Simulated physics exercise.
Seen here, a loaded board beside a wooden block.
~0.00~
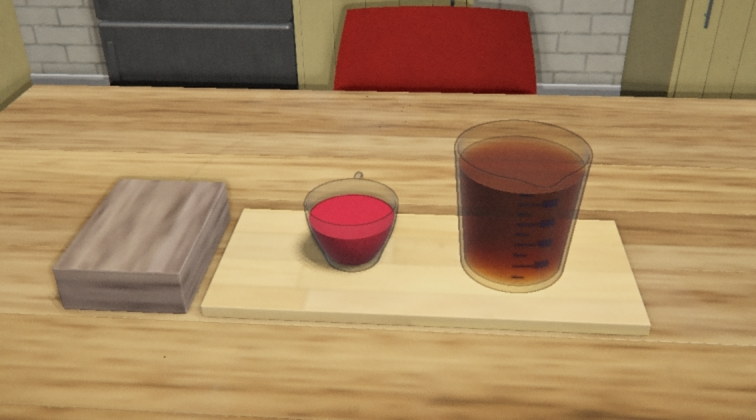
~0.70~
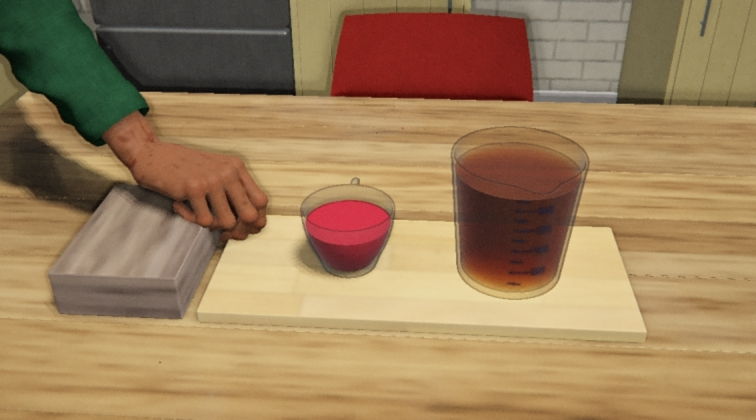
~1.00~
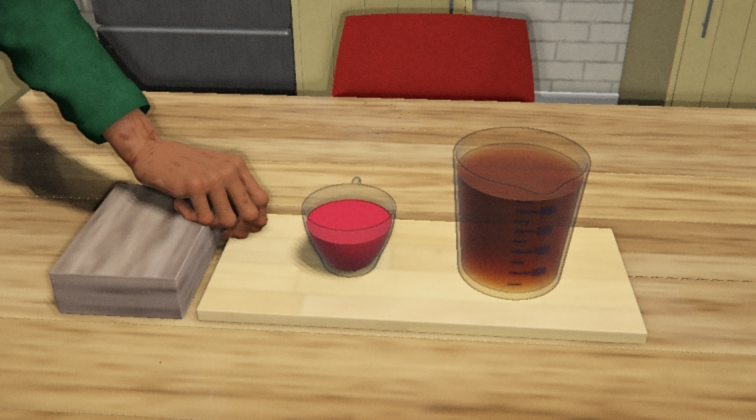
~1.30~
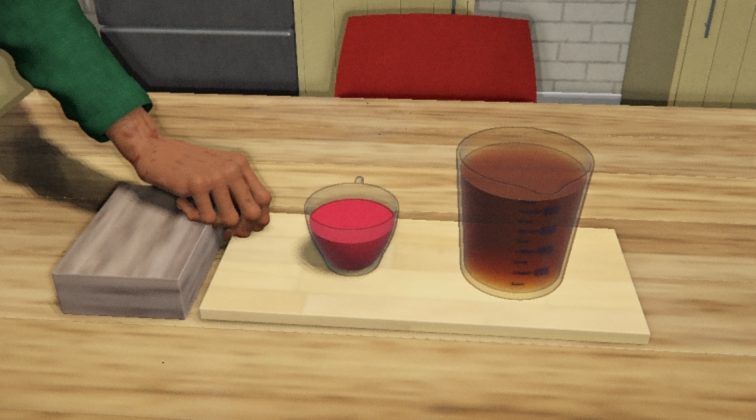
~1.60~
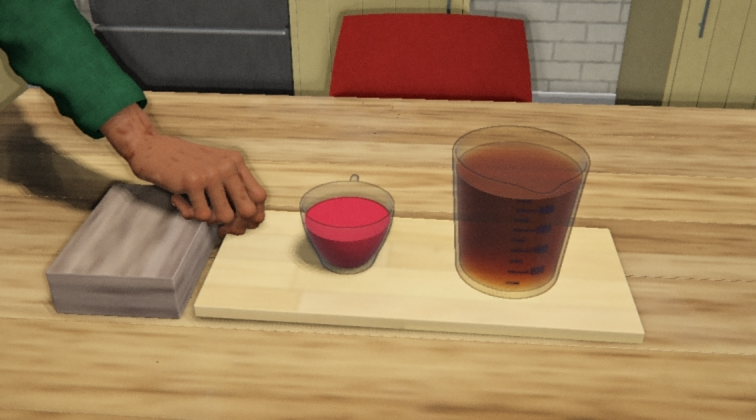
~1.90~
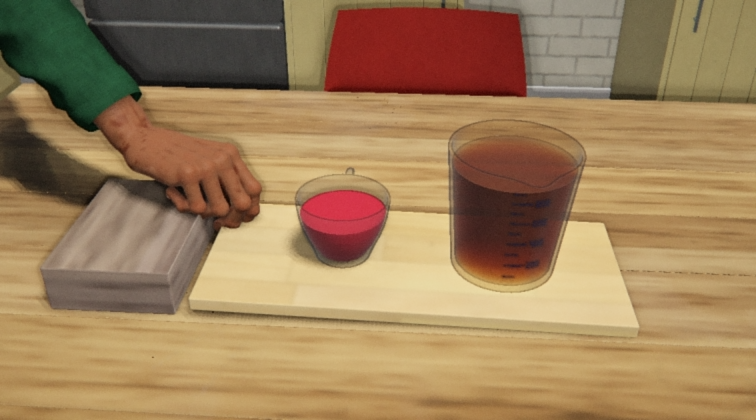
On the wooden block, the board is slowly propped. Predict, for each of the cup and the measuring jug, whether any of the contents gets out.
Cup - nothing gets out; measuring jug - nothing gets out.
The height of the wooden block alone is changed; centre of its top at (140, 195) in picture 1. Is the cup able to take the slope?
Makes it through.
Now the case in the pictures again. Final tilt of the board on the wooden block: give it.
I reckon something near 8°.
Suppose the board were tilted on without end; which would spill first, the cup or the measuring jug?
That would be the measuring jug.
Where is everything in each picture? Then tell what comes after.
The board lies flat; cup (352, 227) about two thirds full; measuring jug (517, 205) nearly full; wooden block (120, 292), in the first frame.
A hand takes the end of the board; cup about two thirds full, surface at (348, 222); measuring jug nearly full, surface at (518, 170), in the second frame.
The end is rising; cup (349, 231) about two thirds full; measuring jug (515, 211) nearly full, in the third frame.
The end has come up a little; cup about two thirds full, surface at (352, 221); measuring jug nearly full, surface at (522, 171); wooden block (119, 298), in the fourth frame.
Slope near 1°; cup (347, 229) about two thirds full; measuring jug (514, 210) nearly full, in the fifth frame.
The board slopes by about 1°; cup about two thirds full, surface at (343, 212); measuring jug nearly full, surface at (515, 164); wooden block (108, 292), in the sixth frame.
Around 2.6 s, the board slopes by about 4°; cup, none is lost; measuring jug, none is lost.
Around 3.4 s, the board slopes by about 9°; cup, none is lost; measuring jug, none is lost.
Around 4.6 s, the board slopes by about 8°, resting on the wooden block; cup, none is lost; measuring jug, none is lost.
